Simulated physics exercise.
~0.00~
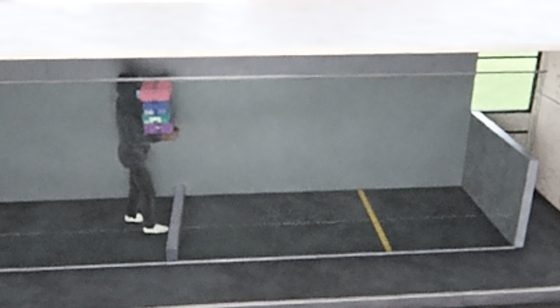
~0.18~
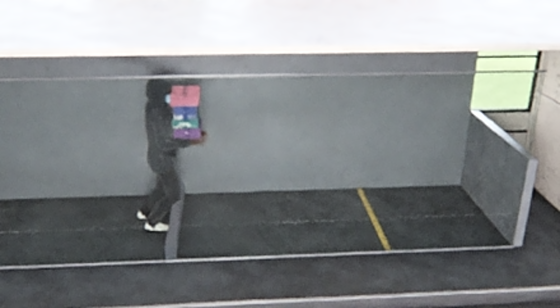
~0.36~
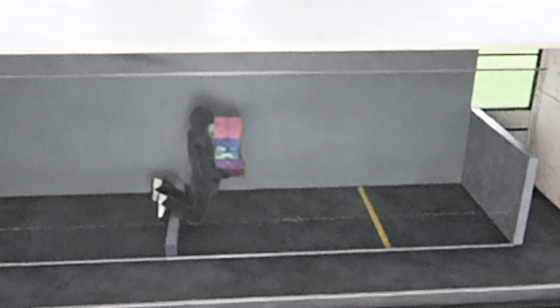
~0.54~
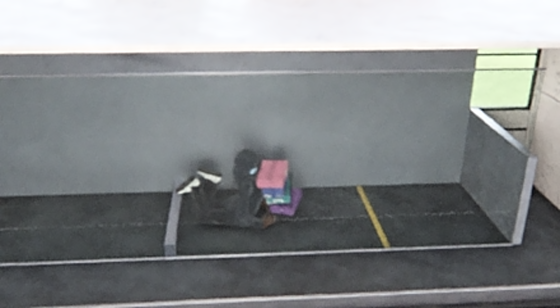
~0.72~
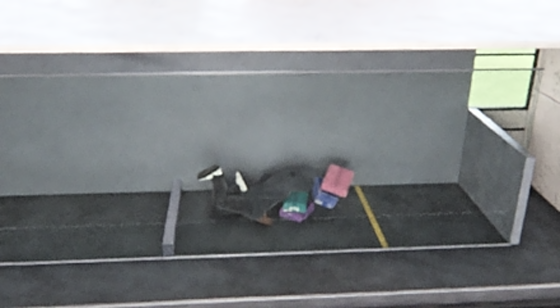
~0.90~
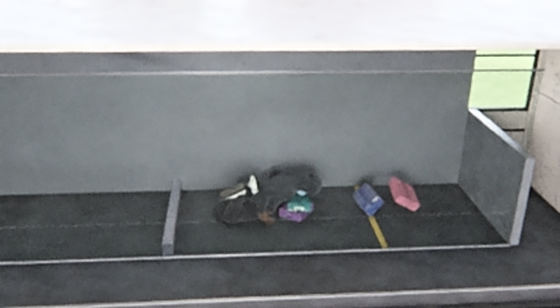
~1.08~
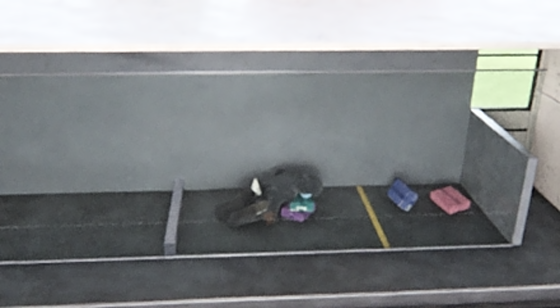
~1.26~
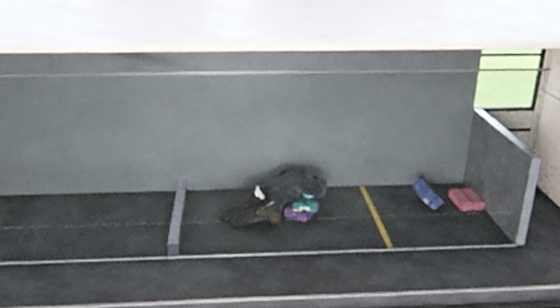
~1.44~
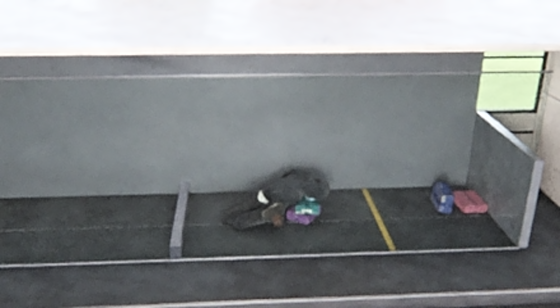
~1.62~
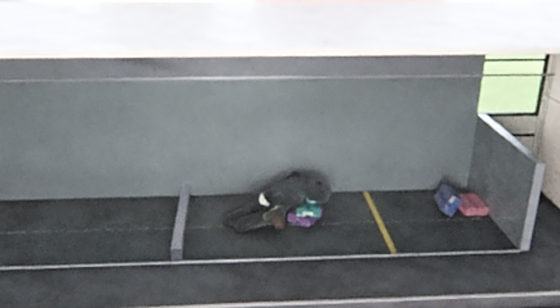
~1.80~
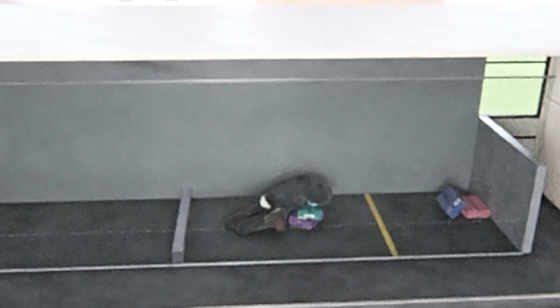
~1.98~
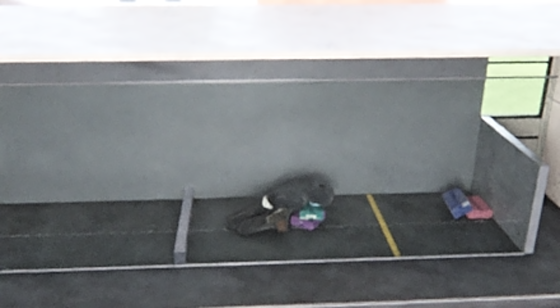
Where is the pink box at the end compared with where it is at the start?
At the start the pink box is at the top of the stack held by the figure on the left, and at the end it lies on the floor beyond the yellow line, near the right end wall.
A long, grey-walled bay with a dark floor is seen from the side and slightly above, with a low rail left of a yellow line. At the left, a dark-clothed figure in white shoes holds a stack of pink, blue, teal and purple boxes. The figure tips forward over the rail, feet lifting behind, and drops to the floor with the stack. The pink and blue boxes tumble right across the line toward the end wall. The figure ends crumpled between rail and line beside the teal and purple boxes, while the other two rest together beyond it.
